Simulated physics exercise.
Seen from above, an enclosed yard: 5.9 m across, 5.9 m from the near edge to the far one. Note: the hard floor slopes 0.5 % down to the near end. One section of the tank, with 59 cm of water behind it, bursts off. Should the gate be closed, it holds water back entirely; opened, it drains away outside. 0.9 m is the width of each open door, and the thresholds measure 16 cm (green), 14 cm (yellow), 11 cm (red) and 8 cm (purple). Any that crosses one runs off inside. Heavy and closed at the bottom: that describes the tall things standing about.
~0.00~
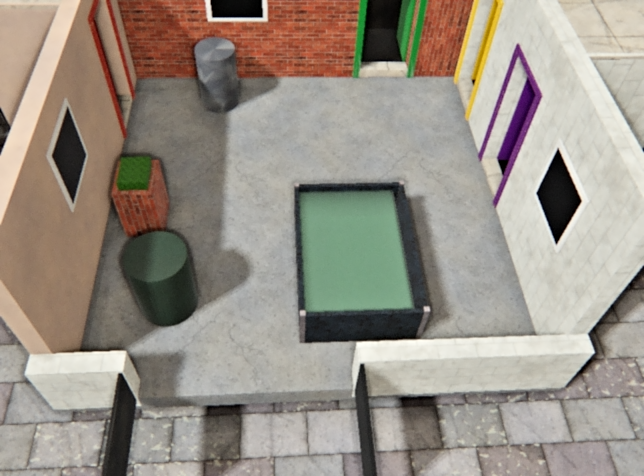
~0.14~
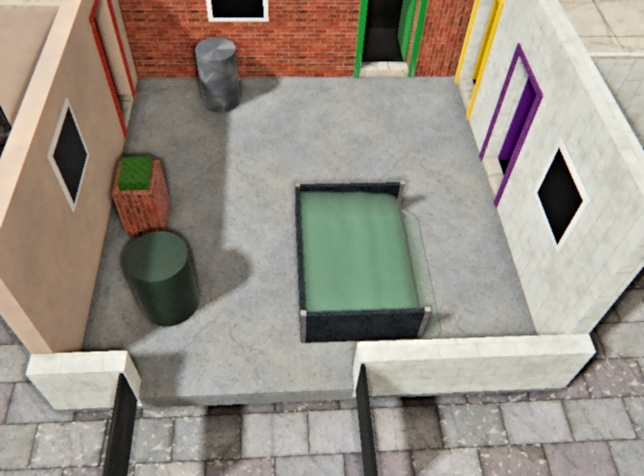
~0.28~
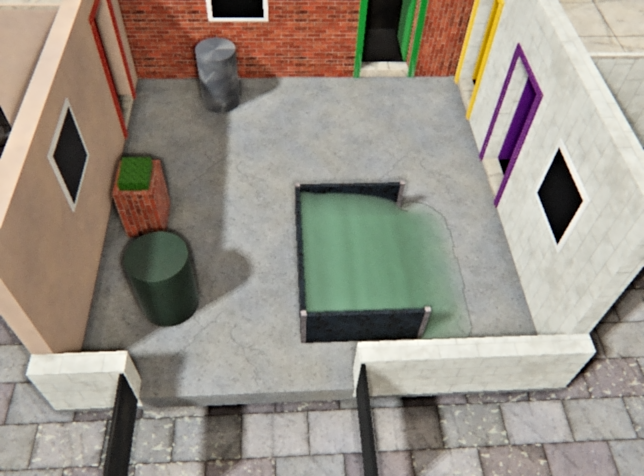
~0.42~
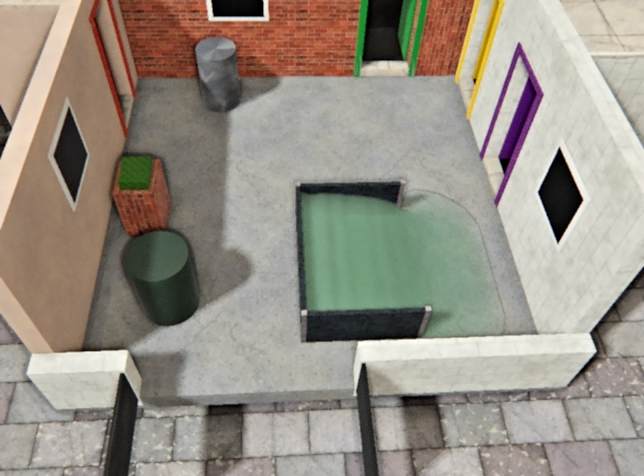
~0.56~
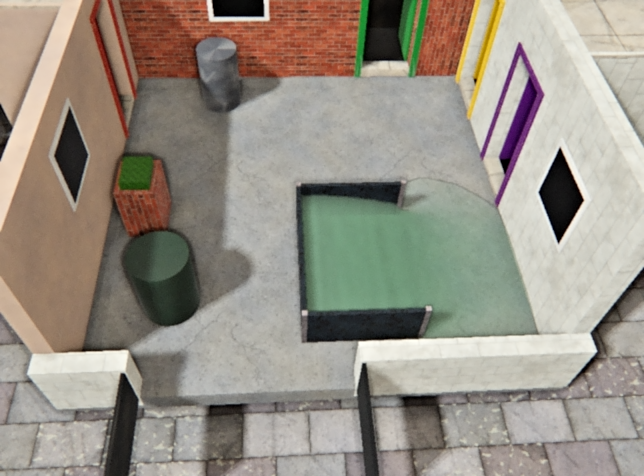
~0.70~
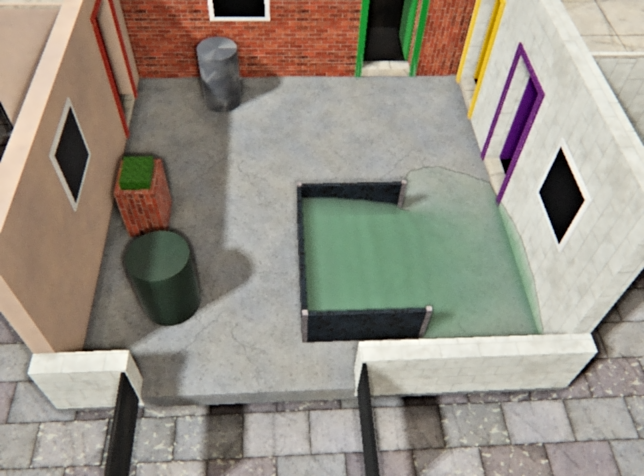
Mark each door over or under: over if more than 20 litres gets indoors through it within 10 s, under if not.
Green door: Under, yellow door: Under, red door: Under, purple door: Over.
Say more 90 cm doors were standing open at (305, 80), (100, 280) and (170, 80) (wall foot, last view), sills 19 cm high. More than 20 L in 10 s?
First doorway falls short, second falls short, third falls short.
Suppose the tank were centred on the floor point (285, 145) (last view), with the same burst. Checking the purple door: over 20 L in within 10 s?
So the purple door tops the limit.
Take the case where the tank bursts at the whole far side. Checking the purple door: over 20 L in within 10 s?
Note: Purple door, short of the limit.
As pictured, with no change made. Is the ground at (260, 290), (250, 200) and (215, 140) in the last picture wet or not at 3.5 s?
Well, the first is untouched by it, the next untouched by it, the last untouched by it.
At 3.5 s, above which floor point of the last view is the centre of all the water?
Around (413, 234).
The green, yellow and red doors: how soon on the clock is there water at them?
Green: 2.6 s; yellow: 1.8 s; red: 5.5 s.
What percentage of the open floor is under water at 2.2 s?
Close to 25 in a hundred parts are wet.
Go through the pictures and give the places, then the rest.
The tank at (356, 247) is whole and still, 59 cm deep, in the first frame.
The front is at a hidden place, 1.1 m from the gap at (406, 263); 0.4 m2 of floor is under water; 59 cm left at the back of the tank, in the second frame.
Water pours out at (406, 264) and has run 1.3 m, to a hidden place; typically 10 cm deep outside, 58 cm at the tank's back, in the third frame.
The front is at a hidden place, 1.6 m from the gap at (406, 264); 2.8 m2 of floor is under water; 52 cm left at the back of the tank, in the fourth frame.
The front is at a hidden place, 1.9 m from the gap at (407, 264); 4.4 m2 of floor is under water; 50 cm left at the back of the tank, in the fifth frame.
The front is at (492, 188), 2.2 m from the gap at (407, 264); 4.9 m2 of floor is under water; 46 cm left at the back of the tank, in the sixth frame.
After 1.4 s water covers 15 % of the floor and is deepest (45 cm) near (539, 362); green door not reached, yellow door not reached, red door not reached, purple door 17 cm at the sill, 7 L in.
After 2.2 s water covers 25 % of the floor and is deepest (33 cm) near (539, 362); green door not reached, yellow door 5 cm at the sill, 0 L in, red door not reached, purple door 14 cm at the sill, 31 L in.
After 3.5 s water covers 45 % of the floor and is deepest (18 cm) near (434, 86); green door 15 cm at the sill, 0 L in, yellow door 9 cm at the sill, 0 L in, red door not reached, purple door 10 cm at the sill, 46 L in.
After 6.0 s water covers 60 % of the floor and is deepest (14 cm) near (139, 82); green door 9 cm at the sill, 0 L in, yellow door 10 cm at the sill, 1 L in, red door 4 cm at the sill, 0 L in, purple door 6 cm at the sill, 49 L in.
After 10.0 s water covers 95 % of the floor and is deepest (8 cm) near (151, 201); green door 5 cm at the sill, 0 L in, yellow door 6 cm at the sill, 1 L in, red door 4 cm at the sill, 0 L in, purple door 6 cm at the sill, 49 L in.
